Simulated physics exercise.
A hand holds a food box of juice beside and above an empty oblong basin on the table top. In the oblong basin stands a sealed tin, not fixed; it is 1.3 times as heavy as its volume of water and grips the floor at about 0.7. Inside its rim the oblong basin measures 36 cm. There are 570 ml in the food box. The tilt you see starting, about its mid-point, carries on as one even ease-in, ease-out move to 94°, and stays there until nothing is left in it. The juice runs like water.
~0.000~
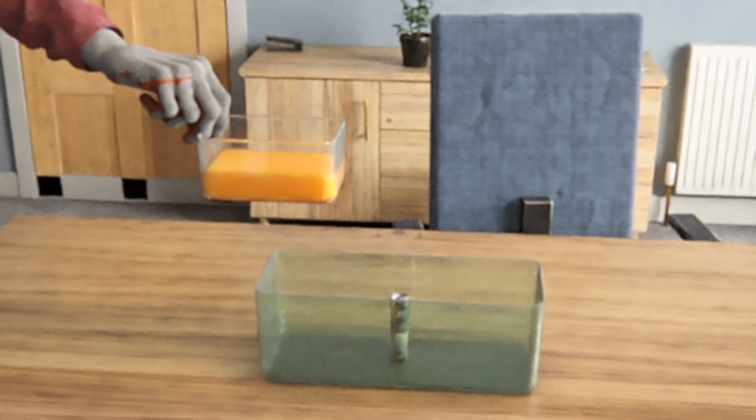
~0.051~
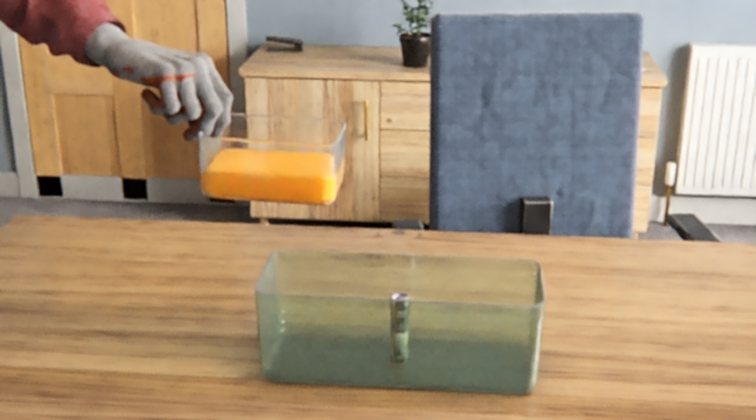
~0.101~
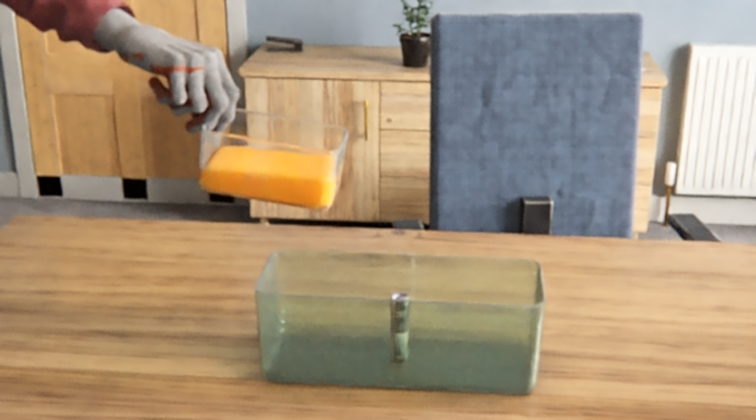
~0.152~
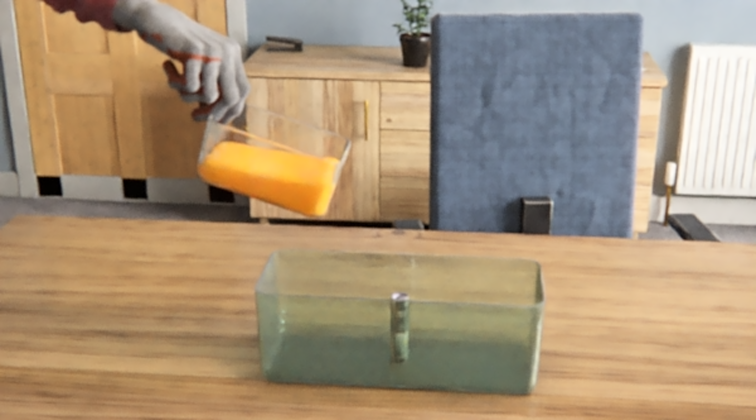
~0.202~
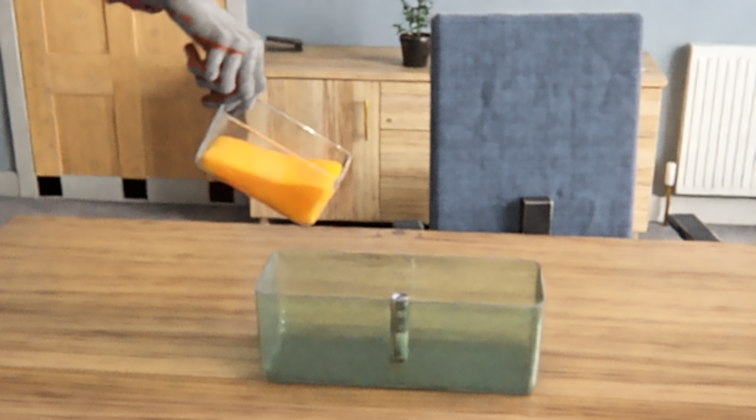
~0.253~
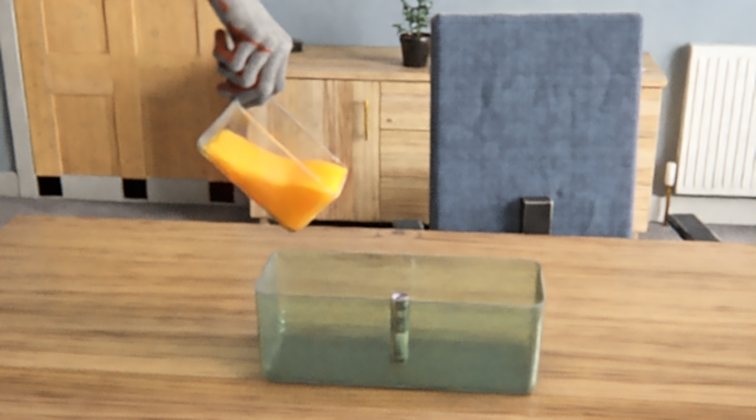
A gray hand tilting a clear container of orange juice steadily down to the right above a greenish basin on a wooden table.
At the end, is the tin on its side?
The tin goes over.
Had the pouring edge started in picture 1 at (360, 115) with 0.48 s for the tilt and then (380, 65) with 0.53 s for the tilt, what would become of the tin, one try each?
First it goes over; then it remains upright.
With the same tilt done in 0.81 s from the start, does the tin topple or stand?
Then it remains upright.
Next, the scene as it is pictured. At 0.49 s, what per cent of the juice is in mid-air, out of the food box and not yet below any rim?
About 48 per cent.
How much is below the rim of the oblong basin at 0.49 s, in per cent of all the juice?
About 28 per cent.
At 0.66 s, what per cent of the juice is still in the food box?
Some 10 per cent.
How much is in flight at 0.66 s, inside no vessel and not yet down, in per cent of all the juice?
Some 5 per cent.
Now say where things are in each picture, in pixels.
In the first frame, it leans 0°; its right rim is at (340, 132); the juice meets the walls at (212, 159) and (339, 163); the oblong basin's rim runs from (265, 271) to (542, 283); the tin's top is at (400, 299).
In the second frame, it leans 2°; its right rim is at (341, 135); the juice meets the walls at (212, 159) and (338, 164).
In the third frame, it leans 8°; its right rim is at (343, 142); the juice meets the walls at (211, 156) and (338, 167).
In the fourth frame, it leans 18°; its right rim is at (345, 154); the juice meets the walls at (209, 151) and (338, 169).
In the fifth frame, it leans 30°; its right rim is at (345, 168); the juice meets the walls at (207, 144) and (339, 173).
In the sixth frame, it leans 44°; its right rim is at (342, 184); the juice meets the walls at (211, 137) and (343, 176).
After 0.49 s the tilt is 92° and 23 per cent is still to pour; the tin stands where it began.
After 0.66 s the tilt is 94° and 10 per cent is still to pour; the tin leans 9°.
After 0.84 s the tilt is 94° and 6 per cent is still to pour; the tin lies on its side.
After 1.03 s the tilt is 94° and 3 per cent is still to pour; the tin lies on its side.
In the end the tin lies on its side.
